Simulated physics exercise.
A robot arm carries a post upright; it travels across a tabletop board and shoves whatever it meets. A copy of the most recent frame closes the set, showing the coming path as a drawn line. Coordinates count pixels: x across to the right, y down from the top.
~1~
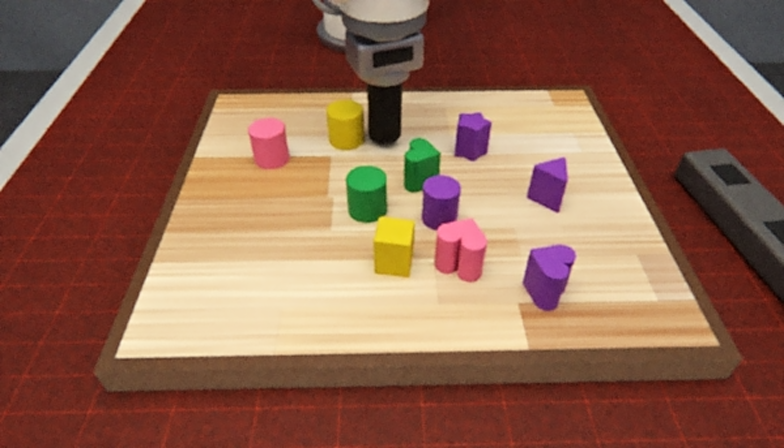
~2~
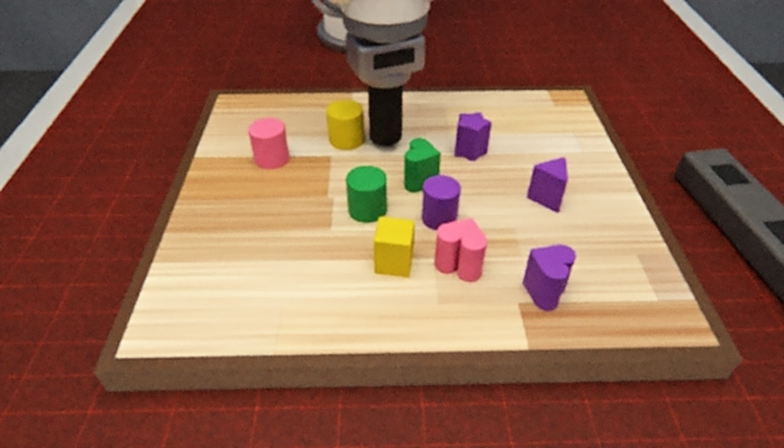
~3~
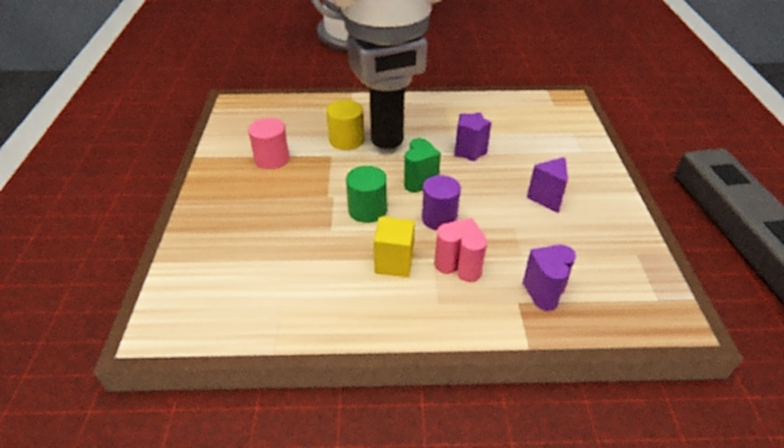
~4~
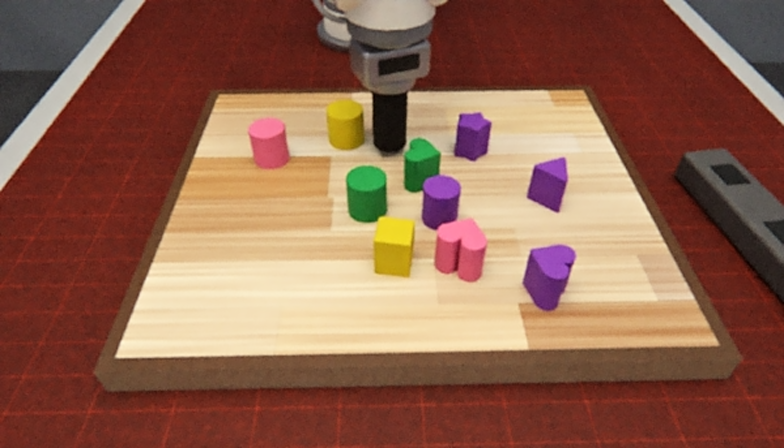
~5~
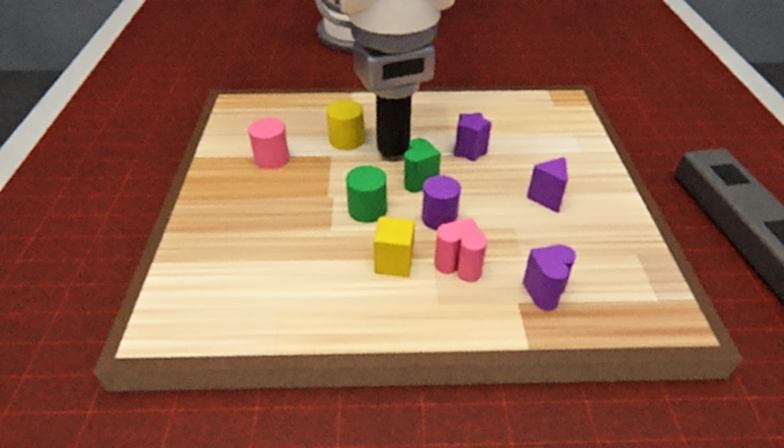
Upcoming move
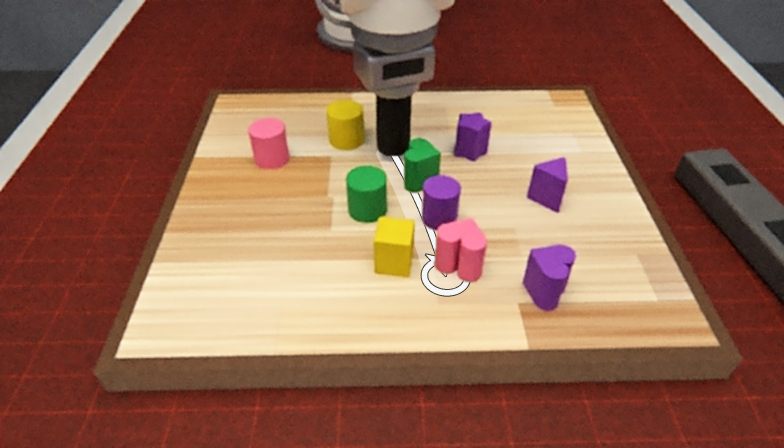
A black post on a grey mechanical arm moves slightly forward and to the right over a wooden board, nearing a green heart block, while the yellow, pink, green and purple blocks around it stay still.
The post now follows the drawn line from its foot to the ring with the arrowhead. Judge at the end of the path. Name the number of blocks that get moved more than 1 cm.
Of all the blocks, three or more travel more than a centimetre.
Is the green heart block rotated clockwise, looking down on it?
That would be a no.
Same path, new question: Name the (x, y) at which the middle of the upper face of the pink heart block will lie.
At roughly (492, 262).
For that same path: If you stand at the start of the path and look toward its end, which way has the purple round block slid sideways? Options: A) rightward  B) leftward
Choice B: Leftward.
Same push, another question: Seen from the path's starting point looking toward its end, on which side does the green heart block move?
It's set to shift left.
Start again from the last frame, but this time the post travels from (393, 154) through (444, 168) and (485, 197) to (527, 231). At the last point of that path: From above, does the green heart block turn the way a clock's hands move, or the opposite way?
From above, it looks like the green heart block goes clockwise.
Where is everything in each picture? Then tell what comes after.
The first frame shows post's lower end (385, 134); yellow square (395, 230); green heart block (421, 149); purple round block (442, 186); pink heart block (464, 233).
The second frame shows post (386, 136); blocks still.
The third frame shows post (387, 139); blocks still.
The fourth frame shows post (390, 143); blocks still.
The fifth frame shows post (393, 147); yellow square (395, 230); green heart block (421, 149); purple round block (442, 186); pink heart block (464, 233).
Drawn move, from (393, 154) through (421, 207) to (446, 276).
On the path given first. One third of the way, post (412, 181); green heart block (442, 166), turned 15° clockwise; purple round block (444, 188).
Two thirds of the way, post (430, 221); green heart block (458, 174), turned 30° anticlockwise; purple round block (467, 210); pink heart block (467, 237), turned 20° clockwise.
At the end, post (446, 269); yellow square still; green heart block (458, 174), turned 30° anticlockwise; purple round block (482, 216); pink heart block (492, 262).
